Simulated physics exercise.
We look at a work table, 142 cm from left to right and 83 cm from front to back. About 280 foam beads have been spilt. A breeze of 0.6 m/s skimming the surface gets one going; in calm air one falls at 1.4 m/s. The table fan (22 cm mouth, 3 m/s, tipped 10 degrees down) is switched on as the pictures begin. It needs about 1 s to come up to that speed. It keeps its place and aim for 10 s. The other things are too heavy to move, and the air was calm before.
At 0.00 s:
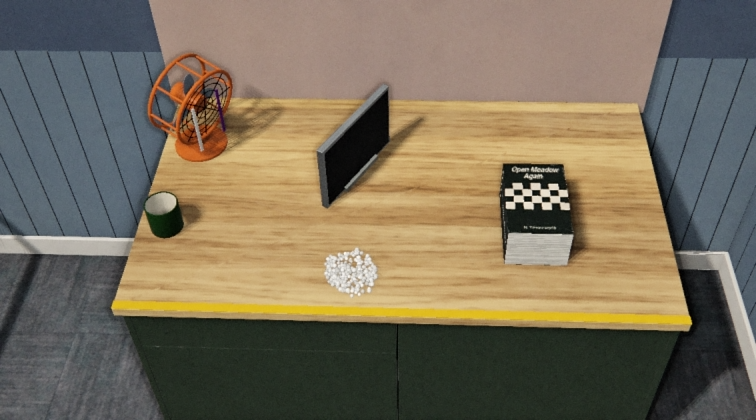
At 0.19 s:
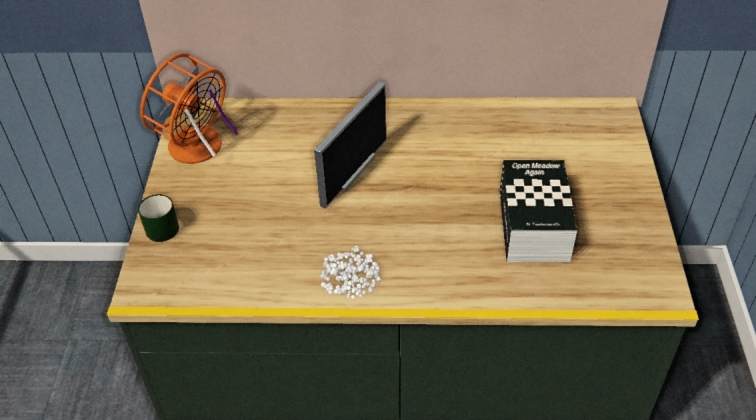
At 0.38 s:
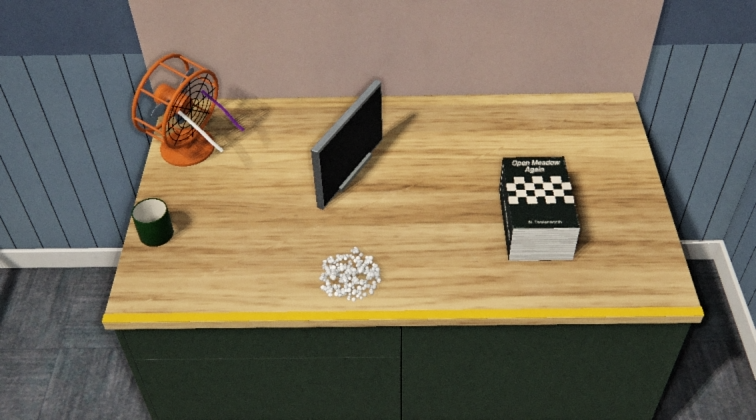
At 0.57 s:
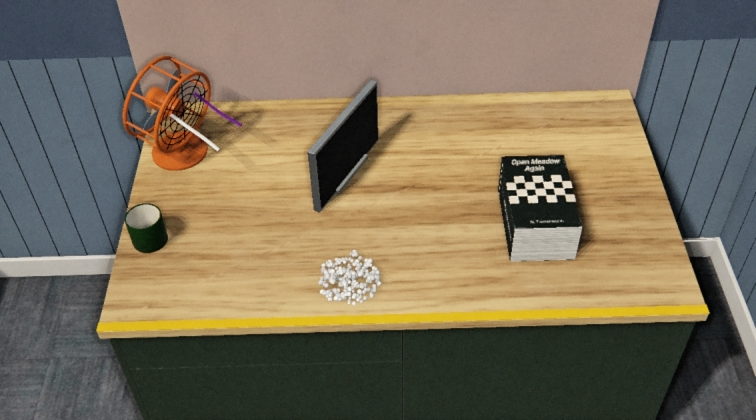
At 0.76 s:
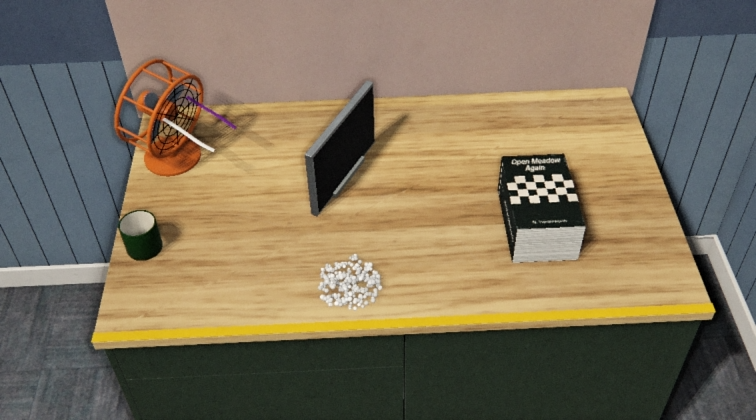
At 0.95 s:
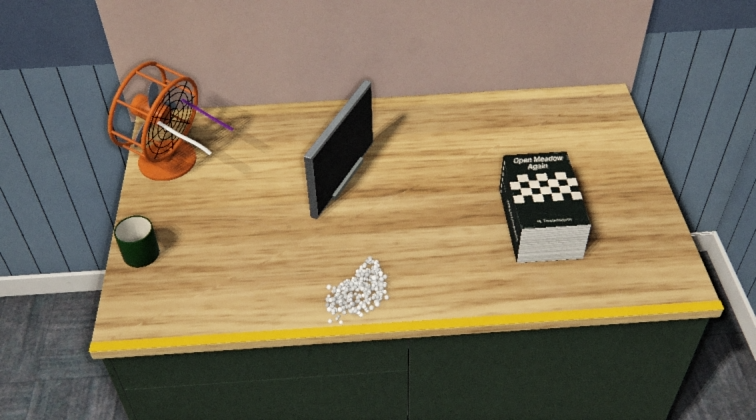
On a wooden work table, an orange table fan stood behind a green cup, with a laptop and book nearby, while a pile of white foam beads barely stirred, then shifted to the right.
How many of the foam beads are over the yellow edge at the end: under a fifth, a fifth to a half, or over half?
Of the foam beads, over half end over the yellow edge.
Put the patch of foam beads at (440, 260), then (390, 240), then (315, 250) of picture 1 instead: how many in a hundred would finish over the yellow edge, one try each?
In that order: 70 %, 70 %, 100 %.
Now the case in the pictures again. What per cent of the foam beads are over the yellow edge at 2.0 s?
Near 70 %.
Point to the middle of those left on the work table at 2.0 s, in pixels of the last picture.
Near (406, 284).
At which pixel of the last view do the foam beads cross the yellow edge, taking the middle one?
At about (411, 331).
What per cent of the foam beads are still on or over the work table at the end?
Some 0 per cent.
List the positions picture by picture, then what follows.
In the first frame, the middle of the foam beads is near (350, 273), none has stirred yet and the mouth of the table fan is at (191, 100).
In the second frame, the middle of the foam beads is near (349, 275), about 1 % have left their places and the yellow edge is centred on (399, 318).
In the third frame, the middle of the foam beads is near (348, 277), about 1 % have left their places, the top of a laptop is at (347, 114) and the top of a book is at (540, 191).
In the fourth frame, the middle of the foam beads is near (348, 280) and about 1 % have left their places.
In the fifth frame, the middle of the foam beads is near (348, 285) and about 5 % have left their places.
In the sixth frame, the middle of the foam beads is near (358, 290), the farthest in sight from the table fan is at (387, 298) and about 50 % have left their places.
After 2.0 s, 66 % are over the yellow edge; the middle of those still in play is near (406, 284); 64 % have settled or left.
After 3.2 s, 77 % are over the yellow edge; the middle of those still in play is near (385, 281); 73 % have settled or left.
After 5.5 s, 98 % are over the yellow edge; 97 % have settled or left.
After 10.0 s, at the end, 100 % are over the yellow edge.
